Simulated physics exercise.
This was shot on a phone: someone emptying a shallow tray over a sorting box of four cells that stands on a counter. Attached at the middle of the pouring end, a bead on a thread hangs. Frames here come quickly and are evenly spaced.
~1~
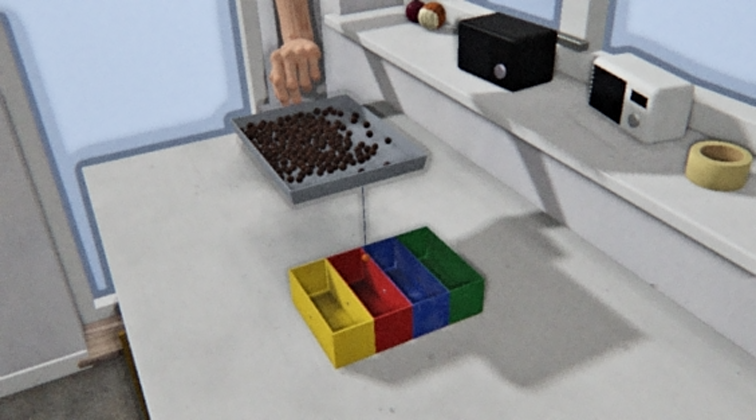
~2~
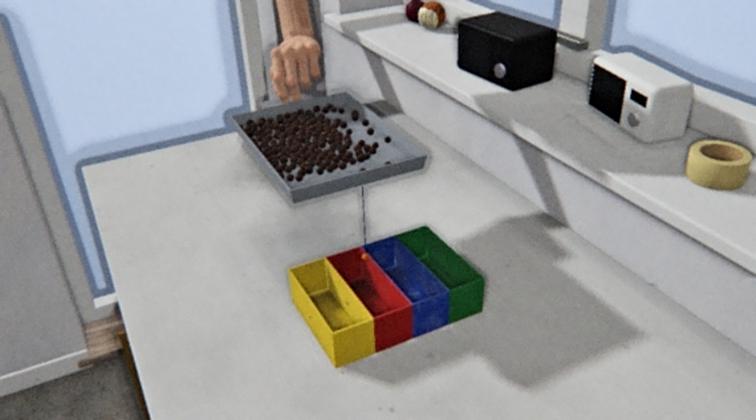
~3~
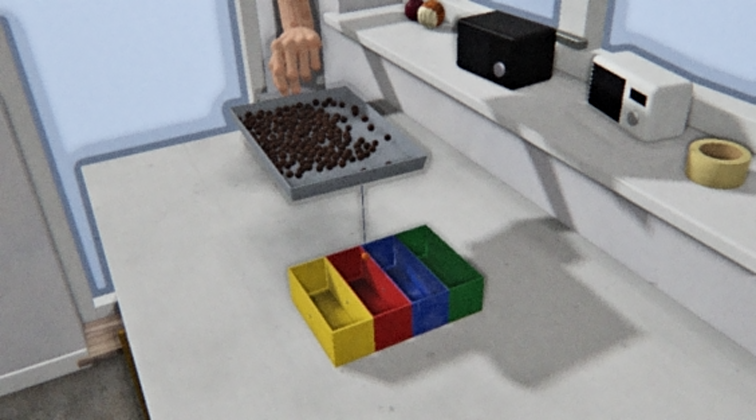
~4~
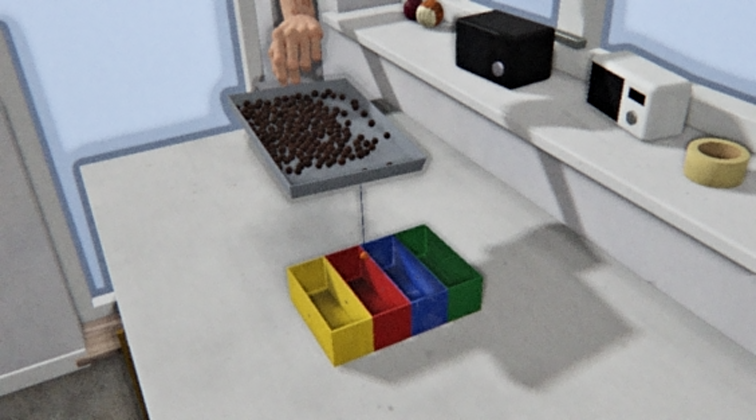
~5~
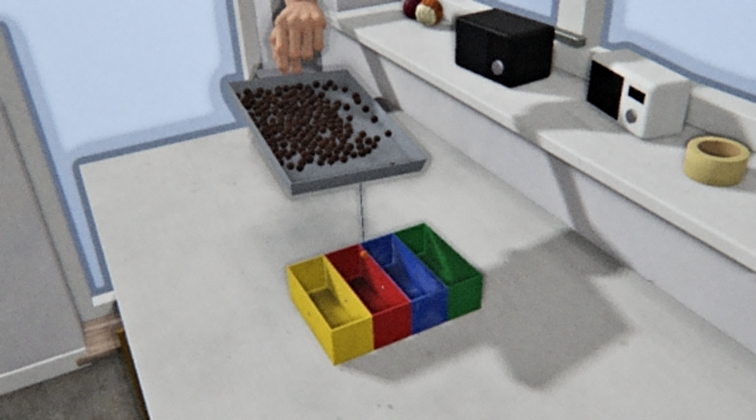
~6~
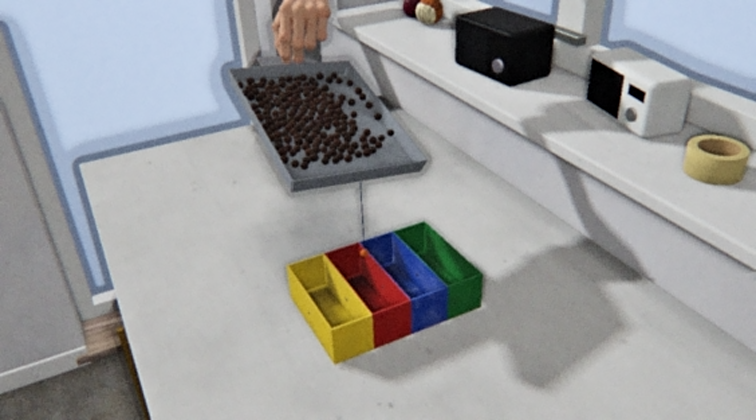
We see a hand at a shallow grey tray of small dark brown balls above a yellow, red, blue and green sorting box; the tray's far end rises slightly, and the balls shift a little within it.
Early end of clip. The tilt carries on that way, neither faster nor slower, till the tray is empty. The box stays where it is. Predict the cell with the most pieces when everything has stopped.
I would say the green cell.
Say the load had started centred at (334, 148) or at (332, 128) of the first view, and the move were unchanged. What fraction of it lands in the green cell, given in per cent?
Shares in turn: 60 % and 70 %.
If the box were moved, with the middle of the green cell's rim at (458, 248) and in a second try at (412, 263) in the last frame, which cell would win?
The blue one; the cell in green.
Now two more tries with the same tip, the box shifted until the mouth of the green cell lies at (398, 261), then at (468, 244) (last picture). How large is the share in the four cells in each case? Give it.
First about 20, then 90 per cent.
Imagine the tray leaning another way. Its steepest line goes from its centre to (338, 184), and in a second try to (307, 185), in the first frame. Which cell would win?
First try: The yellow cell; second try: The cell in yellow.
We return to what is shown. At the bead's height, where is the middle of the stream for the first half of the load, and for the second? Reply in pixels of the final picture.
It passes near (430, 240) first and then near (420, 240).
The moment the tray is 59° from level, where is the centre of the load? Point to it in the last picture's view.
The centre of the load shows up near (389, 151) in the last view.
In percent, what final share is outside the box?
10 %.
Soon, tray tipped steeply; most on the tray; a small part in the green cell; a stray few in the blue cell; a small part falling or outside the box.
A while on, tray tipped right over; about a quarter on the tray; about a third in the green cell; a small part in the blue cell; about a quarter falling or outside the box.
Towards the end, tray tipped past a quarter turn; about two thirds in the green cell; about a quarter in the blue cell; a stray few in the red cell; a small part falling or outside the box.
Finally, tray tipped past a quarter turn; about two thirds in the green cell; about a quarter in the blue cell; a stray few in the red cell; none in the yellow cell; a small part outside the box.
